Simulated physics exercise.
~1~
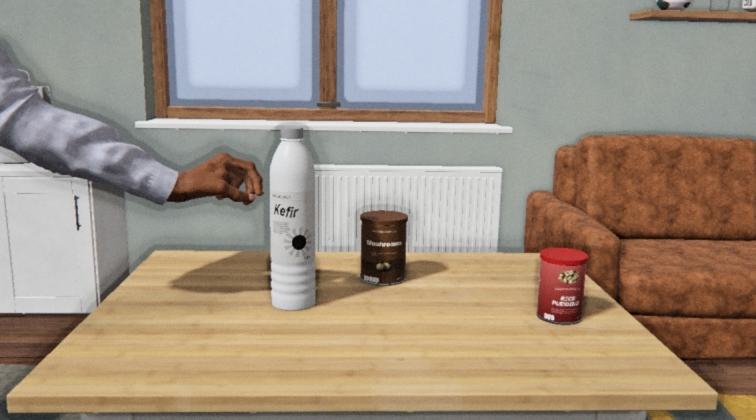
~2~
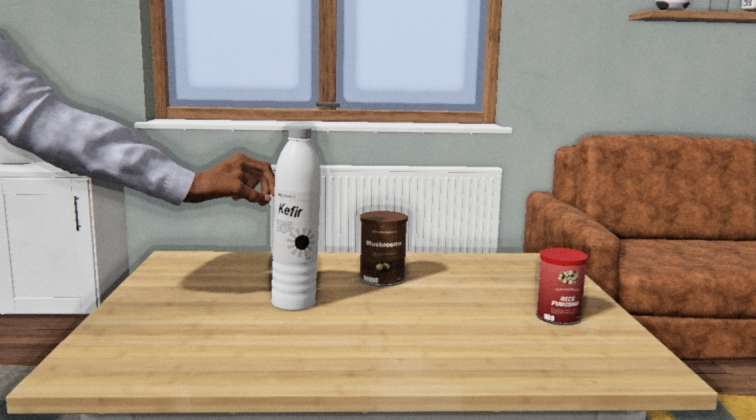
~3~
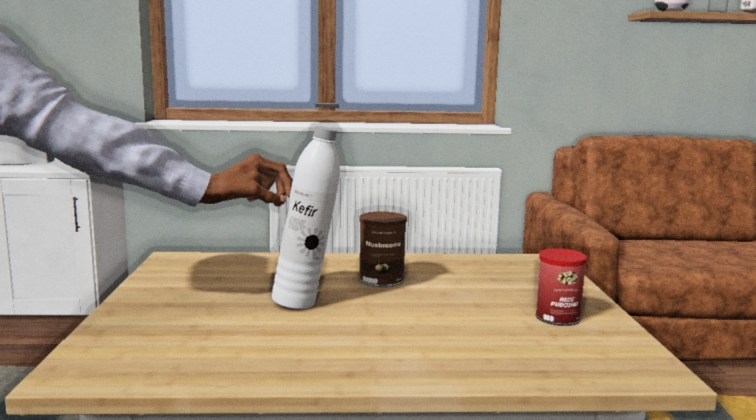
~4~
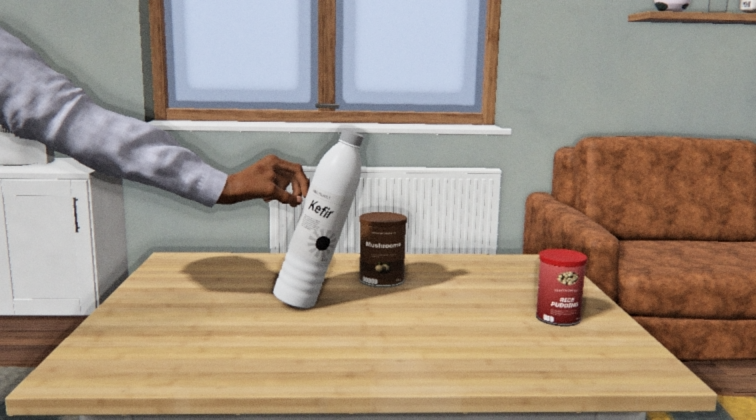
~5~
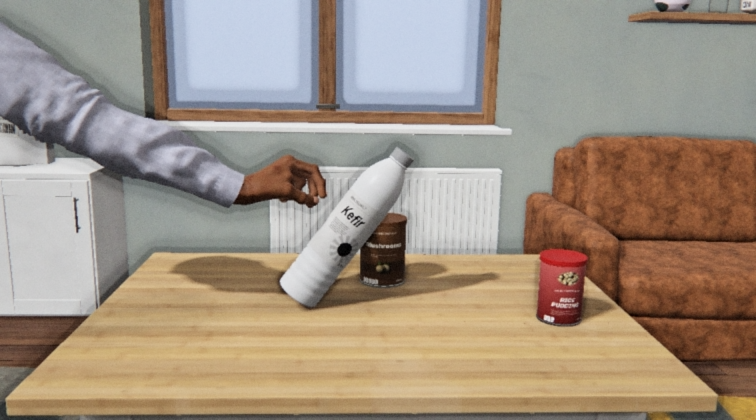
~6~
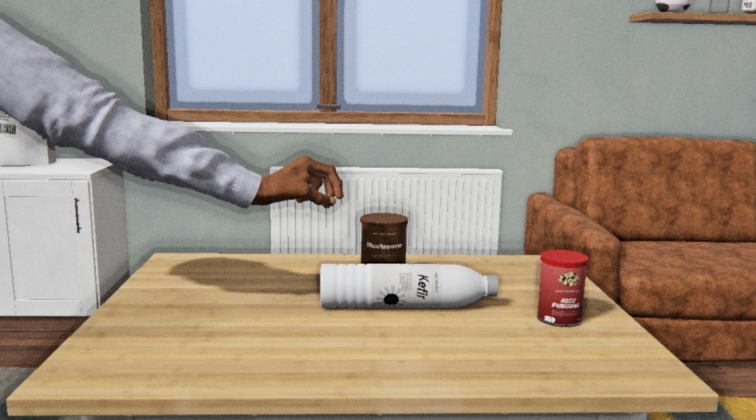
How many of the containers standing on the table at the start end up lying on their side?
One of them does. The white bottle ends on its side, while the brown tin and the red tin stay upright.
